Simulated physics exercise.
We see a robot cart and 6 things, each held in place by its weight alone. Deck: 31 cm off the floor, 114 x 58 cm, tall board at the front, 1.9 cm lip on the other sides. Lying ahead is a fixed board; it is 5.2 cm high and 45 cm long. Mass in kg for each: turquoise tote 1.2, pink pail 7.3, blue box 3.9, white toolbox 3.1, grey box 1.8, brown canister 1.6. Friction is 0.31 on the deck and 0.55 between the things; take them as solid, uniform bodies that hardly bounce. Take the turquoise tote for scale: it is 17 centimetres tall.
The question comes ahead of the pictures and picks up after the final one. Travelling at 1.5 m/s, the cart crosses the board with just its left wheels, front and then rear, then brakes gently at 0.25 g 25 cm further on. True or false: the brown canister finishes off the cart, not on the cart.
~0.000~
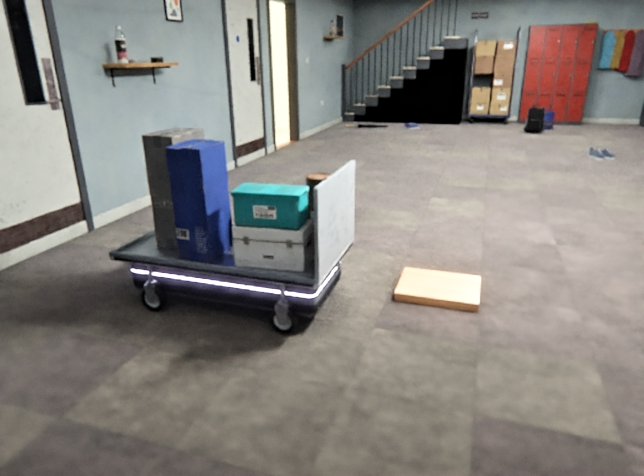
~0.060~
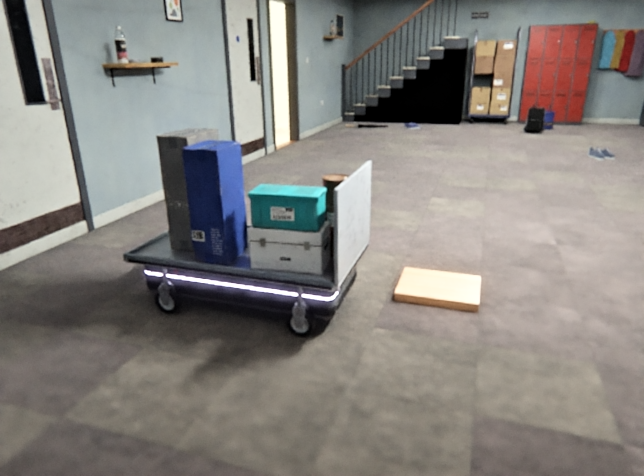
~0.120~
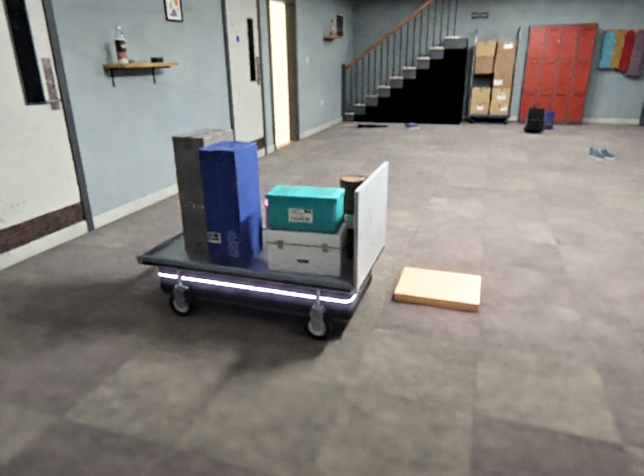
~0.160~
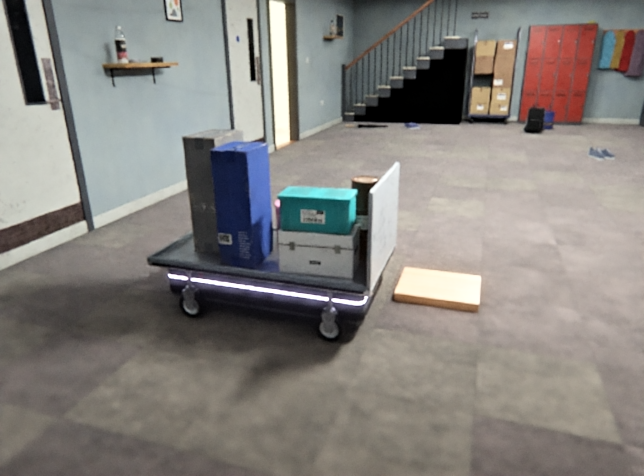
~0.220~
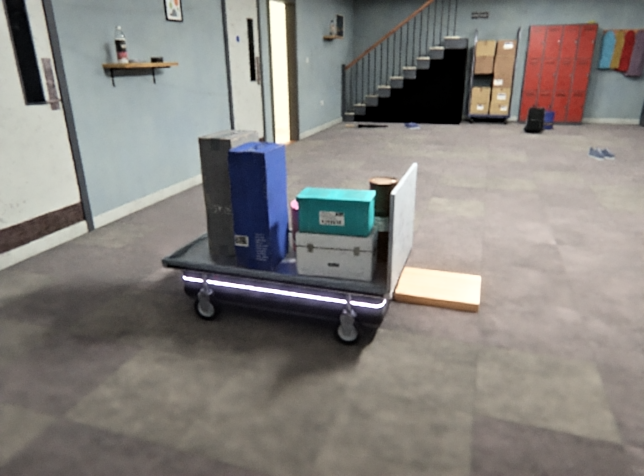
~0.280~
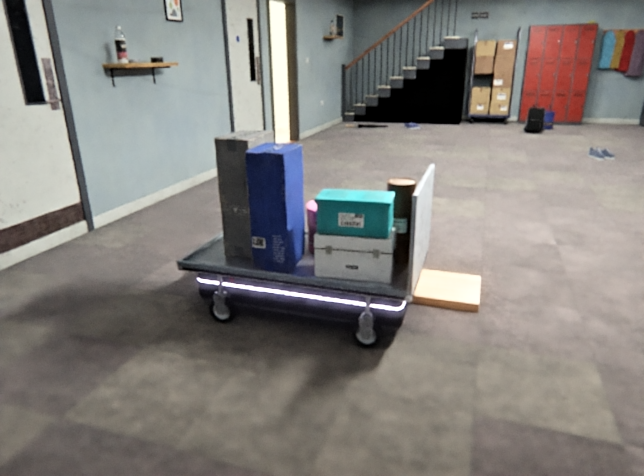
False.
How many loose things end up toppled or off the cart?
It adds up to 0.
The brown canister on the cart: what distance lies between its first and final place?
I'd put it at about 6 centimetres.
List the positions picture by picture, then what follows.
The first picture shows cart 0 cm along; turquoise tote (271, 206).
The second picture shows cart 9 cm along; blue box (217, 202); white toolbox (291, 245).
The third picture shows cart 18 cm along; grey box (209, 190); turquoise tote (306, 209).
The fourth picture shows cart 24 cm along; blue box (244, 205).
The fifth picture shows cart 33 cm along; white toolbox (337, 250); grey box (234, 192).
The sixth picture shows cart 42 cm along; brown canister (400, 221); turquoise tote (355, 213).
After 0.68 s, cart 102 cm along; brown canister leaning 26° near (513, 236); turquoise tote slid 10 cm; pink pail slid 6 cm.
After 1.28 s, cart 192 cm along; brown canister leaning 26°; grey box leaning 21°; blue box leaning 9°.
At rest (3.6 s), not toppled but over 10 cm from the start, turquoise tote; the other 5 in place, give or take 10 cm.
